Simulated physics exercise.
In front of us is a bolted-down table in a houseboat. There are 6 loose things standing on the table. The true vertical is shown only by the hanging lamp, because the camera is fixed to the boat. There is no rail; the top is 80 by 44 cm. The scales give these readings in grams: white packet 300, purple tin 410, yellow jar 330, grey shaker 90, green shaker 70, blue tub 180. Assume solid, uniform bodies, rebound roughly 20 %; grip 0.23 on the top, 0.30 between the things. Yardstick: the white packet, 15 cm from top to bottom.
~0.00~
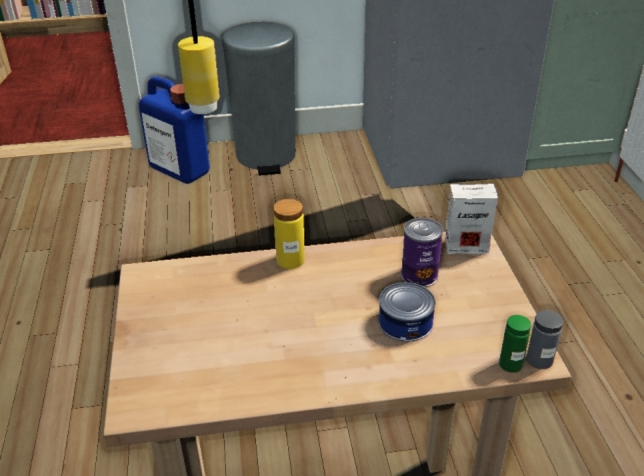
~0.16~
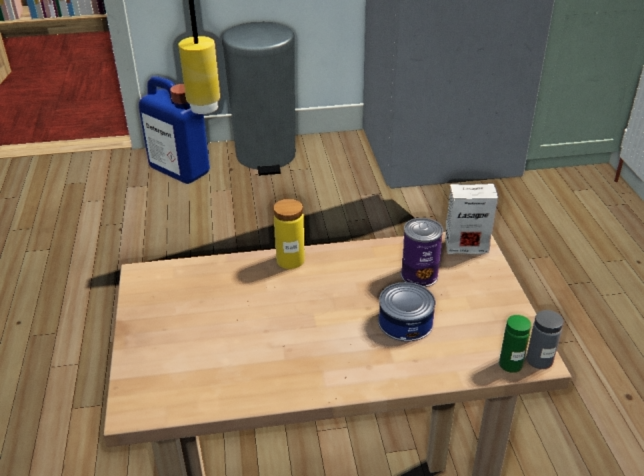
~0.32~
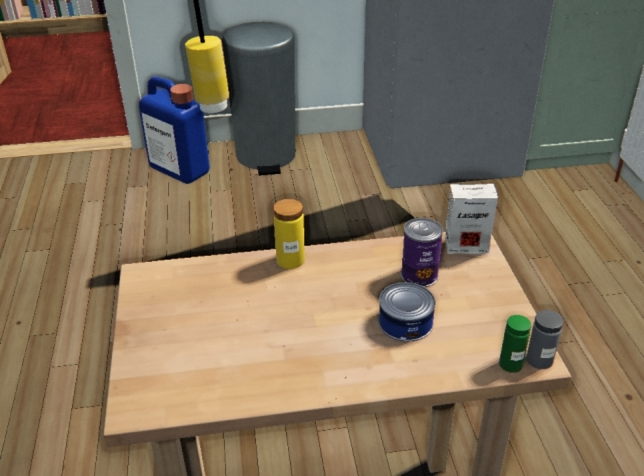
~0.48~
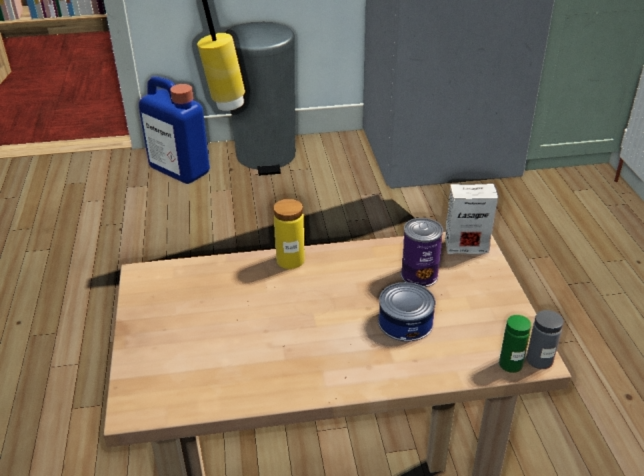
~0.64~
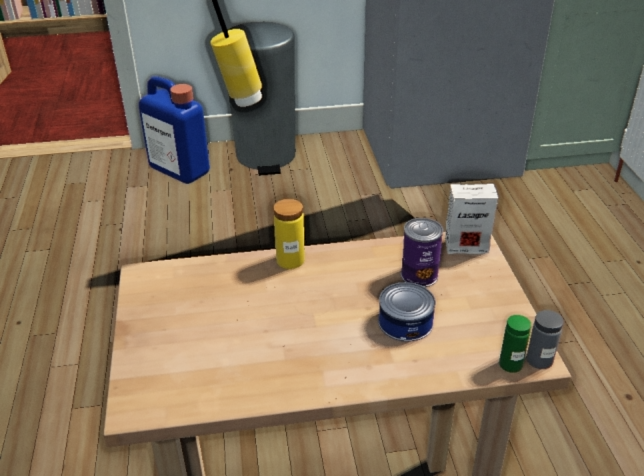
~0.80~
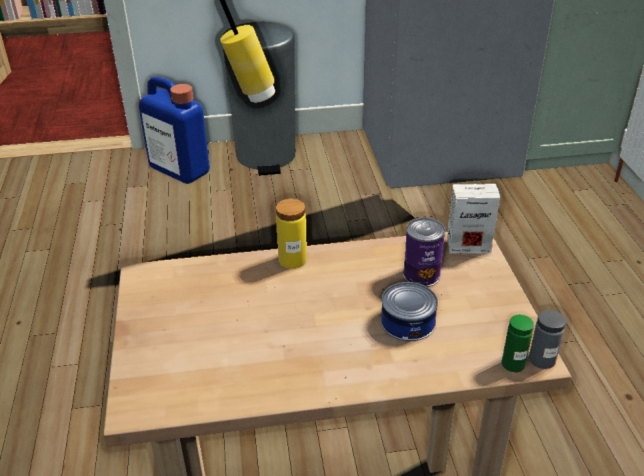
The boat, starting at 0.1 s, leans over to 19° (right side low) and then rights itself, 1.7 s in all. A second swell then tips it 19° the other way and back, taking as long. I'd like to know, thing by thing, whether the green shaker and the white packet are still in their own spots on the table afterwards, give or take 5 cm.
The green shaker is no longer there. The white packet is no longer there.
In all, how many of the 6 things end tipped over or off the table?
The number is 5.
After 1.20 s, floor tilted 15°, right side down; white packet, grey shaker and green shaker now off the table; yellow jar slid 11 cm; purple tin slid 11 cm.
After 1.50 s, floor tilted 5°, right side down; purple tin now off the table; yellow jar slid 23 cm; blue tub slid 23 cm.
After 1.90 s, boat level; blue tub now off the table; yellow jar slid 26 cm.
After 2.40 s, floor tilted 15°, left side down; yellow jar slid 26 cm.
By the end (4.0 s), off the table, white packet, purple tin, grey shaker, green shaker and blue tub; yellow jar in place, give or take 5 cm.
